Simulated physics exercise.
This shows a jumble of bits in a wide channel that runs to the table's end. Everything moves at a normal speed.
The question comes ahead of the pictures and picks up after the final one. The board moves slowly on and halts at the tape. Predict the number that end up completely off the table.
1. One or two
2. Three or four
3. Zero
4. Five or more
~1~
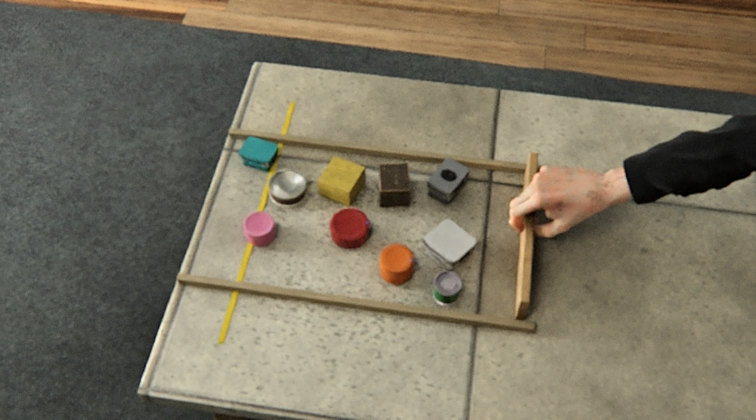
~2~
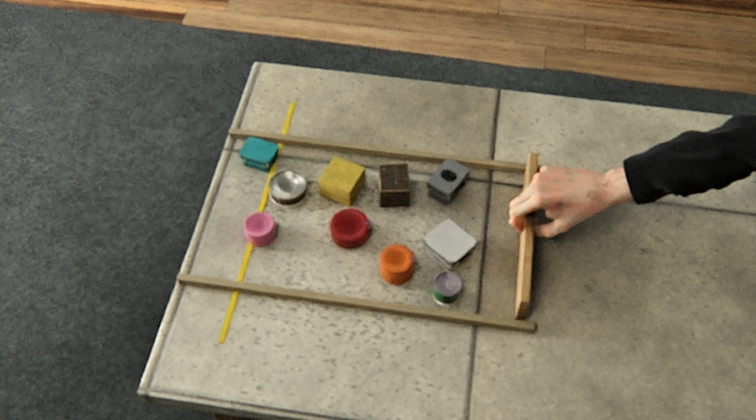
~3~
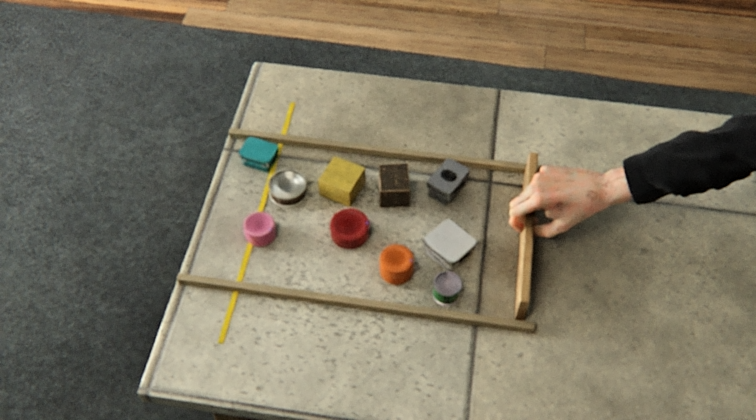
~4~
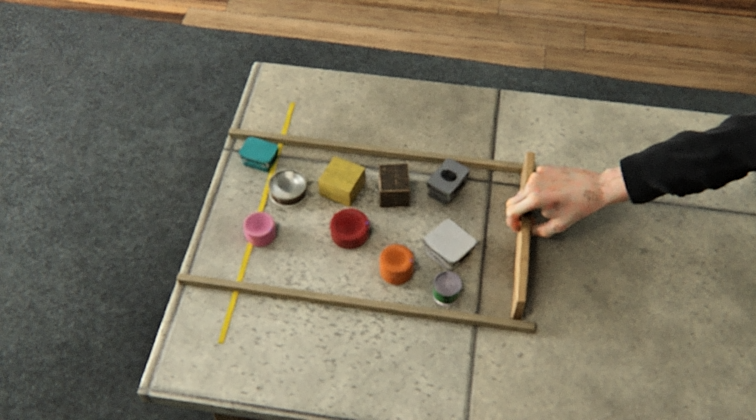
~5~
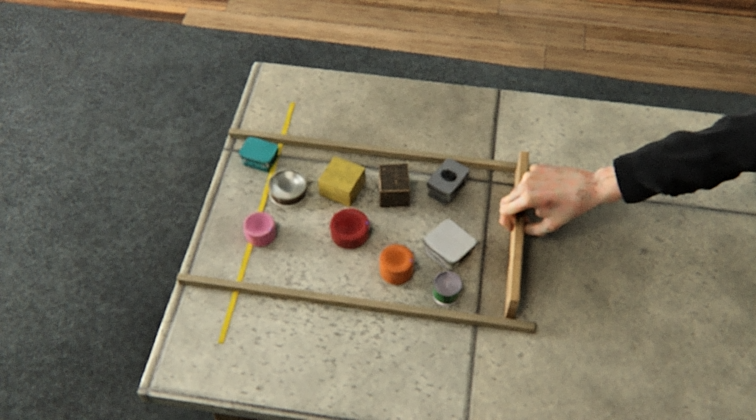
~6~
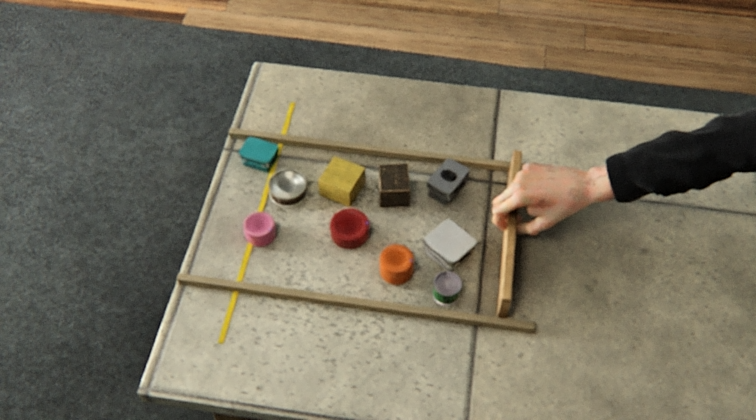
Three or four (2).
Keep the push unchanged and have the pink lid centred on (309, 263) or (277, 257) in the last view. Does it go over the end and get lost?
Results in order - down; down.
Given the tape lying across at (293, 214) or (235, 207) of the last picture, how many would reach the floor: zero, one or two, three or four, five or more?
Either one or two; five or over.
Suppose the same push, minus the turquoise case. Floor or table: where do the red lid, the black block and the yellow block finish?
In that case the red lid stays where it is, the black block stays where it is, the yellow block goes off the edge.
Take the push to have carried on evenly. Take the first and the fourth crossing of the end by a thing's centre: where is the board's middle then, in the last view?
The first puts it near (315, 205), the next near (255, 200).
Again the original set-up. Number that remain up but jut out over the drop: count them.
The count is 1.
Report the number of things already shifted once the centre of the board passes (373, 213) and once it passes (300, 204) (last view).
First 8 and then 10.
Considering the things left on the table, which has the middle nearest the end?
Nearest at the end: The pink lid.
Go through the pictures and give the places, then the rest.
In the first frame, turquoise case (260, 155); pink lid (260, 229); brown pot (288, 188); board (527, 233); tape (261, 210).
In the second frame, pink lid (260, 229); green tin (447, 289).
In the third frame, brown pot (288, 188); orange lid (397, 264).
In the fourth frame, turquoise case (260, 155); black block (394, 185).
In the fifth frame, pink lid (260, 229); red lid (350, 229).
In the sixth frame, turquoise case (260, 155); pink lid (260, 229); brown pot (288, 188); board (510, 231); tape (261, 210).
Early on, none off yet; turquoise case at rest near (260, 155); pink lid at rest near (260, 229); brown pot at rest near (288, 188).
Finally, the number that fall off is three or four; lost, yellow block, brown pot and turquoise case.
